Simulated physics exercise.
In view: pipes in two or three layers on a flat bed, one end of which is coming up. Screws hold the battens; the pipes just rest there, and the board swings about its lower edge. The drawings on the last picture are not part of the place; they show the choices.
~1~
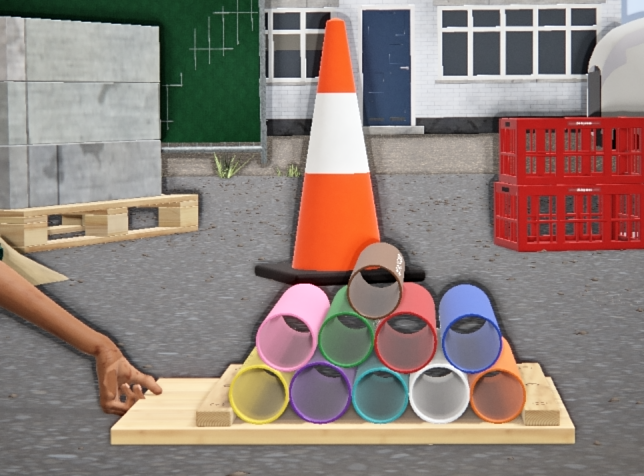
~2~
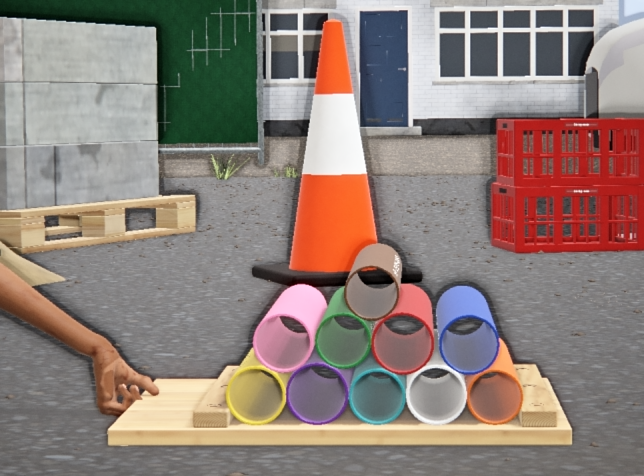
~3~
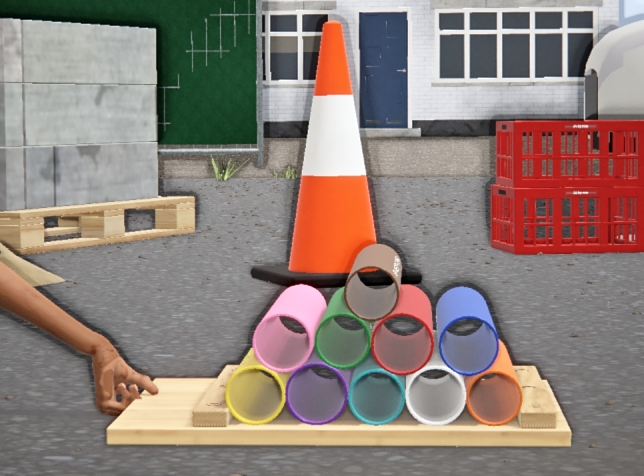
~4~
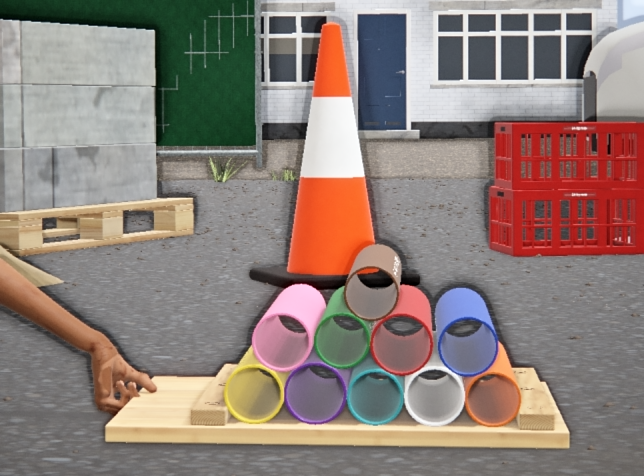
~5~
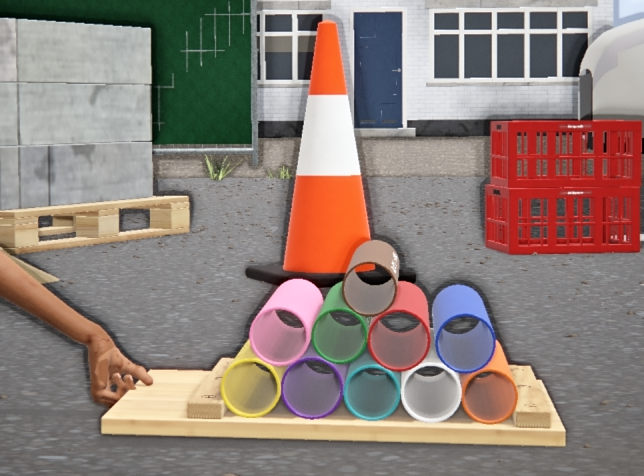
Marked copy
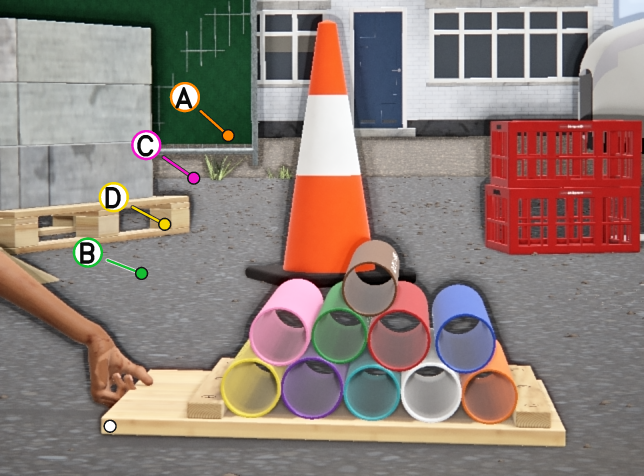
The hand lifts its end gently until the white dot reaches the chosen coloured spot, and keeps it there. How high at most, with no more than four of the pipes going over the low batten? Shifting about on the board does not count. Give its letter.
Lift it to D and no more.
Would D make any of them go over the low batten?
Yes.
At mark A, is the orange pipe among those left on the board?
No.
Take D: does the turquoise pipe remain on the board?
Yes.
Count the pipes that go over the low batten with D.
At D the number is four.
On the marked copy, A at (228, 135); B at (142, 274); C at (194, 178); D at (165, 224); the white dot at (110, 426).
With D. Early on, board at 17°.
Further on, board at 28°.
At the end, board at 28°, four over the low batten (blue, red, green, brown).
As for the rest, A ten over the low batten; B two over the low batten (blue, red); C five over the low batten.
